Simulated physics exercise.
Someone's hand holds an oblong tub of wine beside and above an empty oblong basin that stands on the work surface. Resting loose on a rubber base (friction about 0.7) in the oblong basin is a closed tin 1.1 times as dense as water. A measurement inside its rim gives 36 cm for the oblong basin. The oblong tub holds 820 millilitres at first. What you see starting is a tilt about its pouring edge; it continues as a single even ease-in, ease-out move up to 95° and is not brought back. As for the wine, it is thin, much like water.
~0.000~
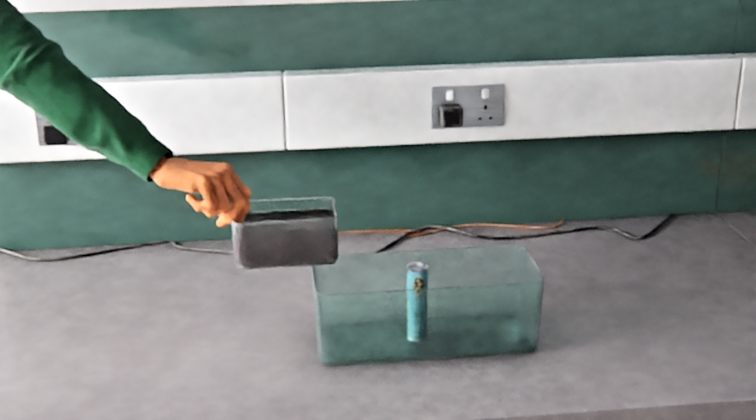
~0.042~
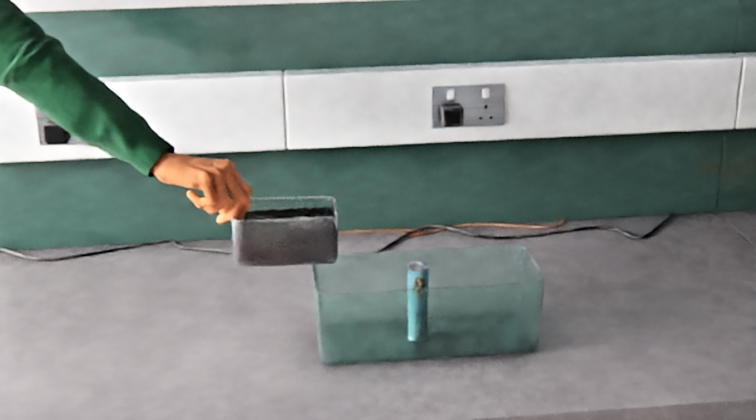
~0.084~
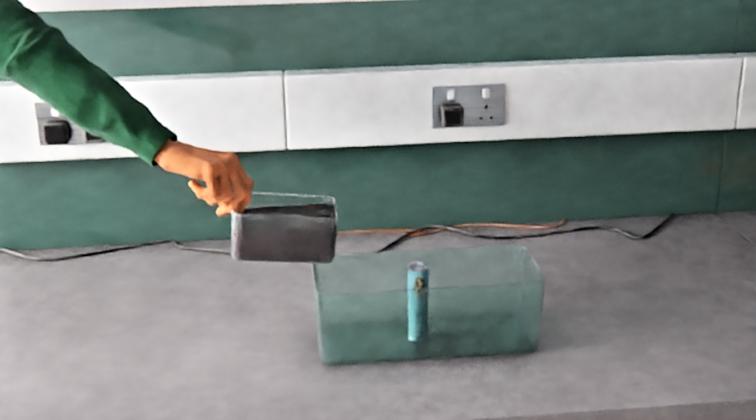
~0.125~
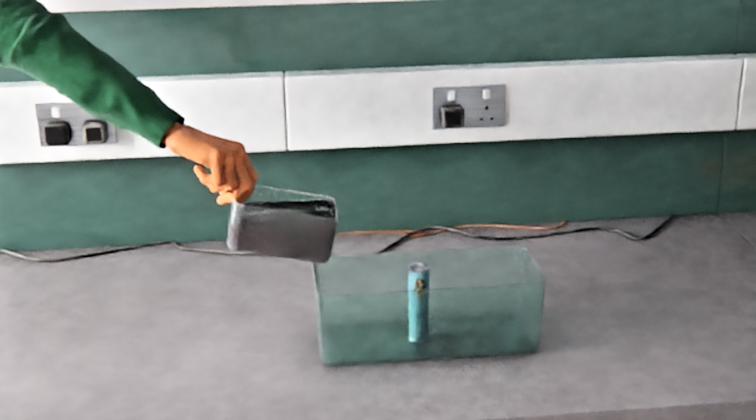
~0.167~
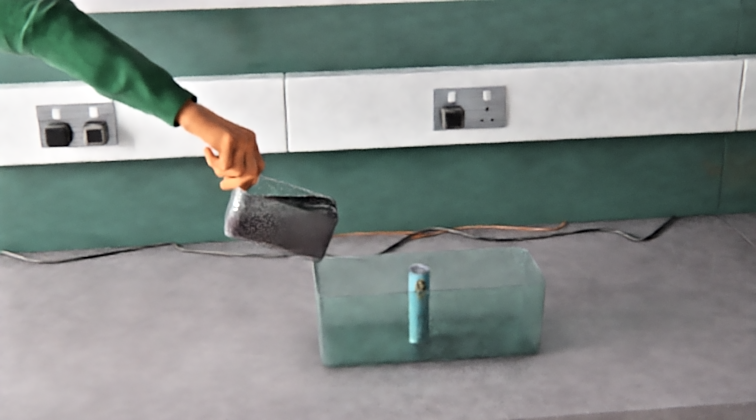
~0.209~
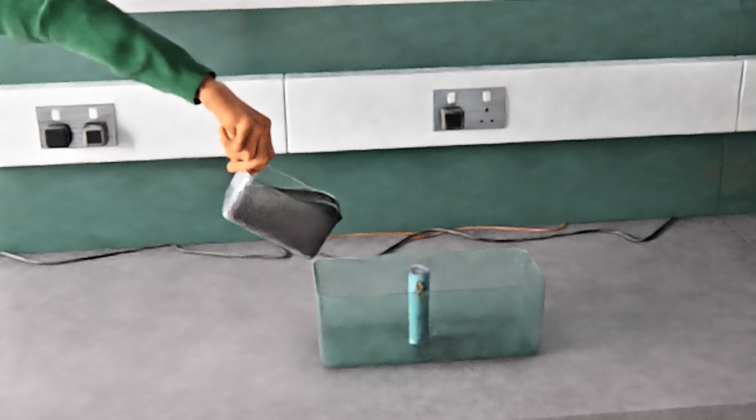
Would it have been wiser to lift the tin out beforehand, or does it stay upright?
Overturned.
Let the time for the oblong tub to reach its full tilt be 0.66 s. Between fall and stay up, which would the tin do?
In that case the tin overturns.
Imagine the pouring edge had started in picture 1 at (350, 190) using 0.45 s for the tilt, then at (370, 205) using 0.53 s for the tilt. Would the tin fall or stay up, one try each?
The tin stays vertical the first time and stays vertical the second time.
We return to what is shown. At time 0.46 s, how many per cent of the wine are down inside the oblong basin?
I reckon close to 9 percent of it.
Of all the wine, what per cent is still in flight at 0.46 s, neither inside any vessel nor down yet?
Near 48 per cent at that time.
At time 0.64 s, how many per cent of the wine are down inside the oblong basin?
About 74 per cent.
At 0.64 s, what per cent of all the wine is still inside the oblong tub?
Share remaining: Approx. 7 %.
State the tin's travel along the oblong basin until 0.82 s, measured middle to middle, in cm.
Near 8 cm of travel.
By 0.46 s the tilt is 90° and 44 per cent is still to pour; the tin stands where it began.
By 0.64 s the tilt is 95° and 7 per cent is still to pour; the tin leans 15°.
By 0.82 s the tilt is 95° and 2 per cent is still to pour; the tin lies on its side.
By 1.03 s the tilt is 95° and 1 per cent is still to pour; the tin lies on its side.
At rest the tin lies on its side.
